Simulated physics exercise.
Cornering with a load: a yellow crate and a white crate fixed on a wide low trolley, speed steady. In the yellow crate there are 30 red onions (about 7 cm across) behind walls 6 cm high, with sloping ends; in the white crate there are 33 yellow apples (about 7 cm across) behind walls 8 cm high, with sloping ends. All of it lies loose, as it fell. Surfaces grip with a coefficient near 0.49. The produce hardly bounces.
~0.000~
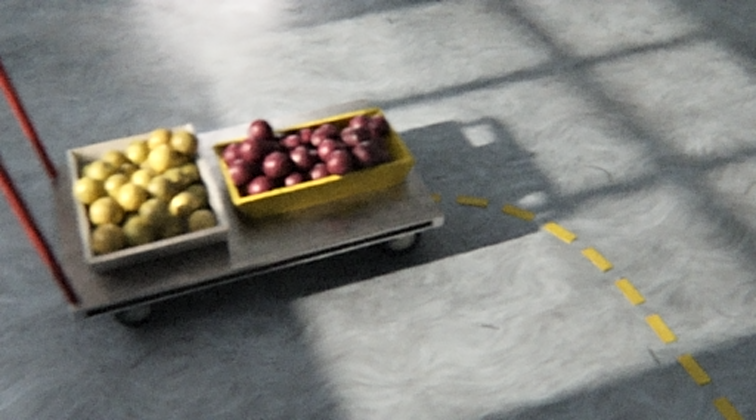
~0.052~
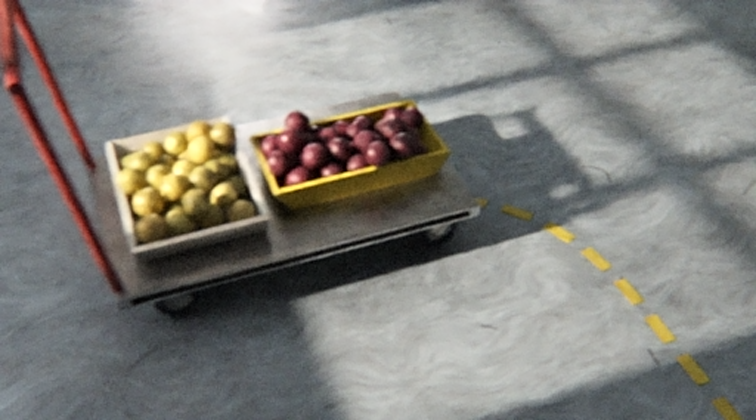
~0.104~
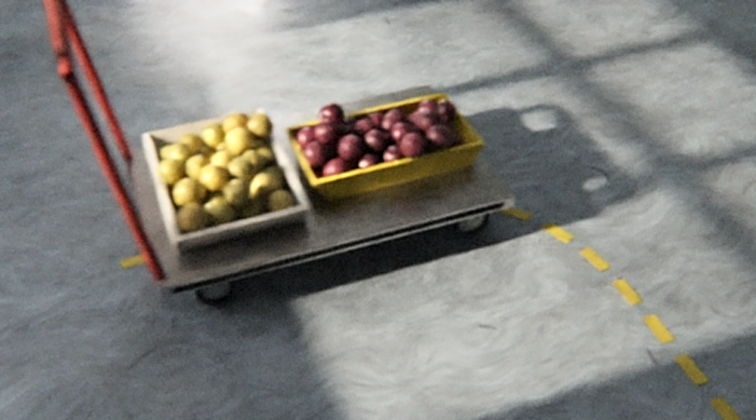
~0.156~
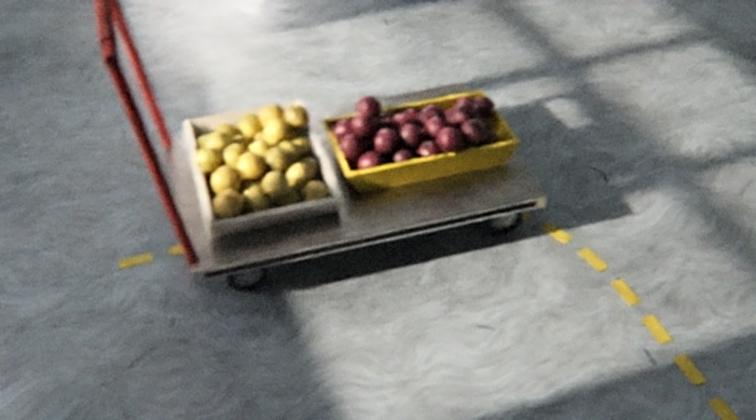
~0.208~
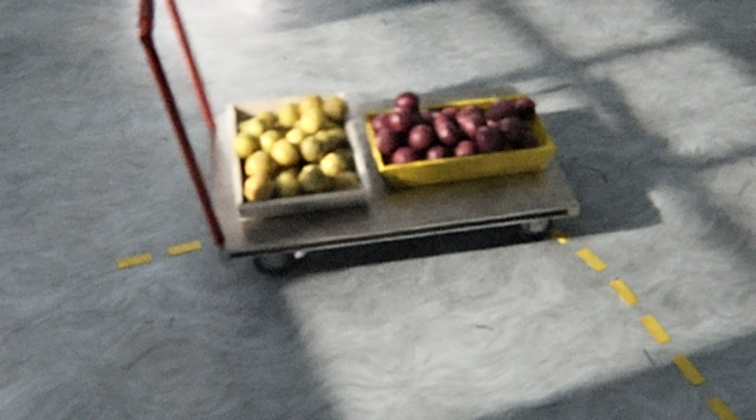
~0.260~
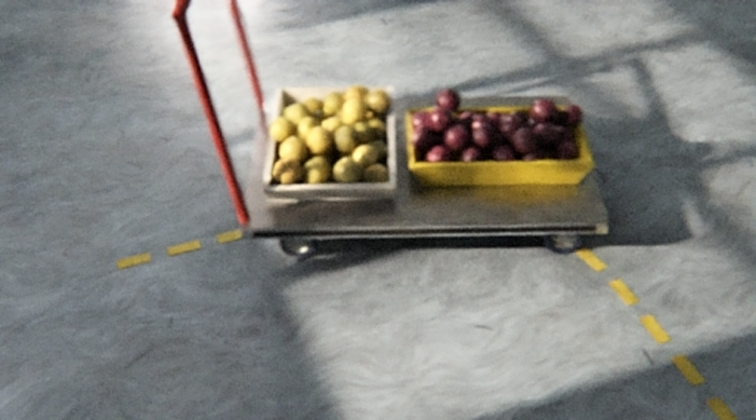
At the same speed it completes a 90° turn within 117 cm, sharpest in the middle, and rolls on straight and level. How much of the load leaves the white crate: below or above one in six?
Out of the white crate go over a sixth of the yellow apples.
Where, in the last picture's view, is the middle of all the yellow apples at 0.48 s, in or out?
Near (504, 131).
After 0.37 s, 3 of 30 out of the yellow crate and 0 of 33 out of the white crate.
After 0.48 s, 3 of 30 out of the yellow crate and 1 of 33 out of the white crate.
After 0.65 s, 6 of 30 out of the yellow crate and 4 of 33 out of the white crate.
When it is over (at 1.10 s), 7 of 30 out of the yellow crate and 9 of 33 out of the white crate. Asked share, 9 of 33, 27 per cent.
